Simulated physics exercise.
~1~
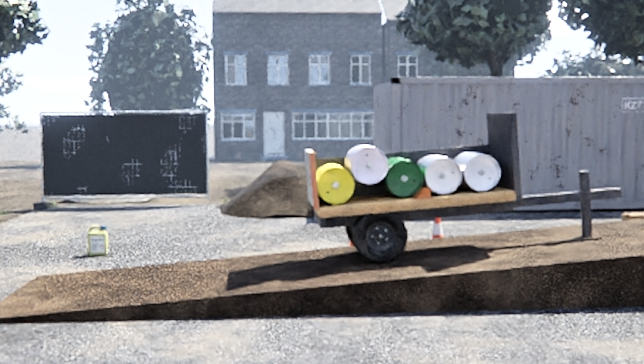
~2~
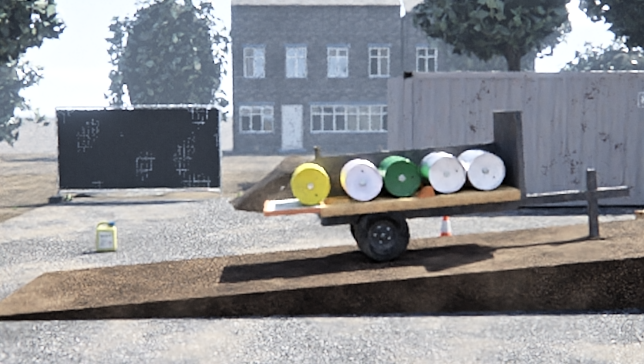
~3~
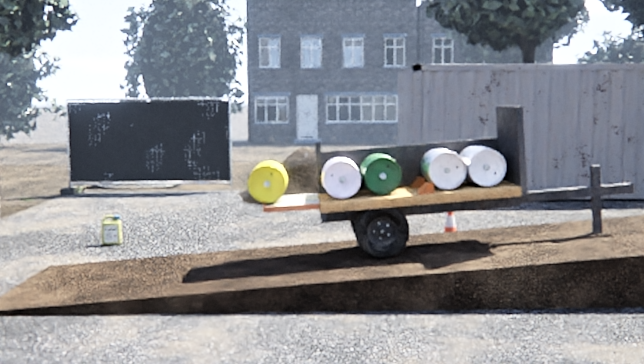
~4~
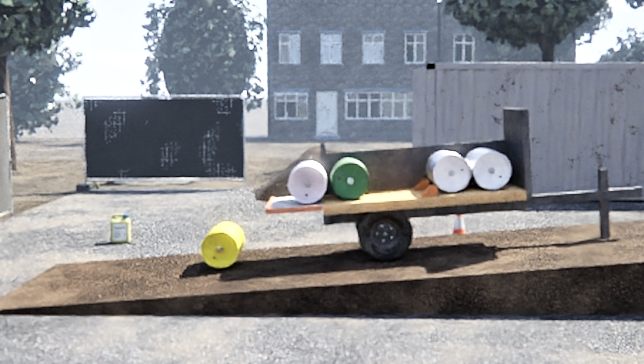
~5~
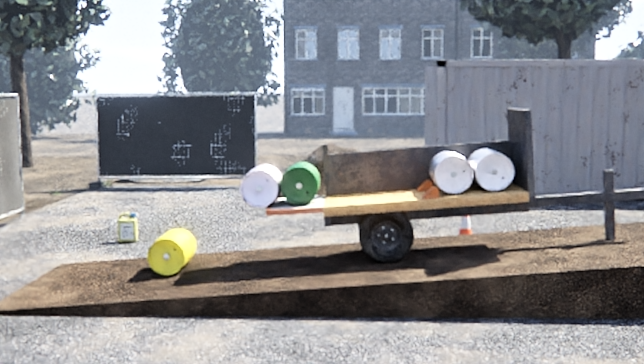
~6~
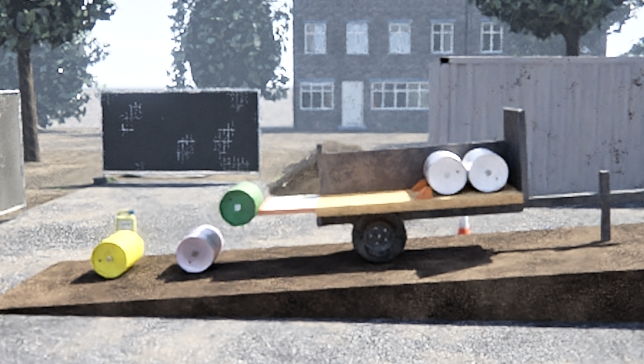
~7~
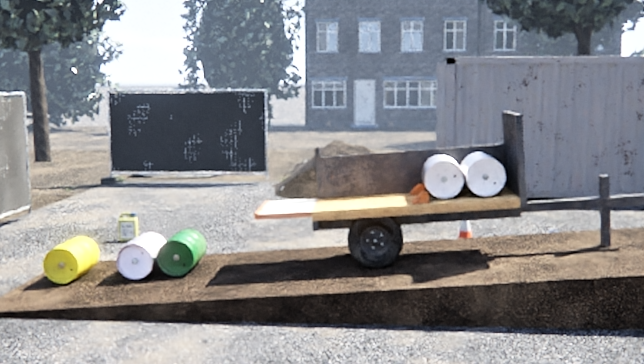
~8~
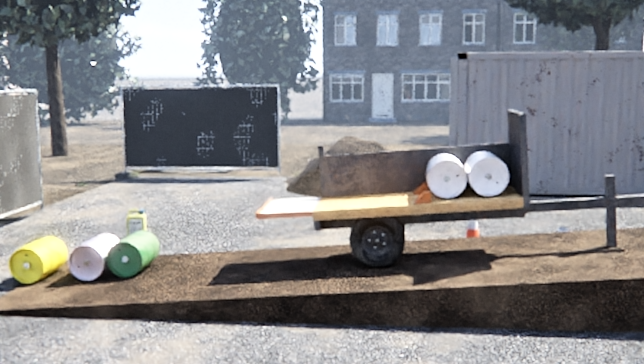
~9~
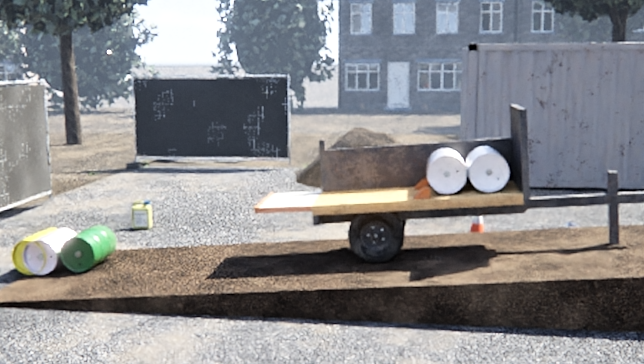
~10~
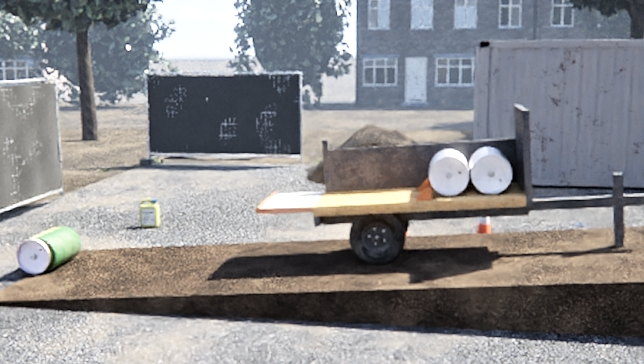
Yellow, white and green kegs rolling left off a sloping trailer's lowered tailgate and down the ramp, two white ones staying aboard.
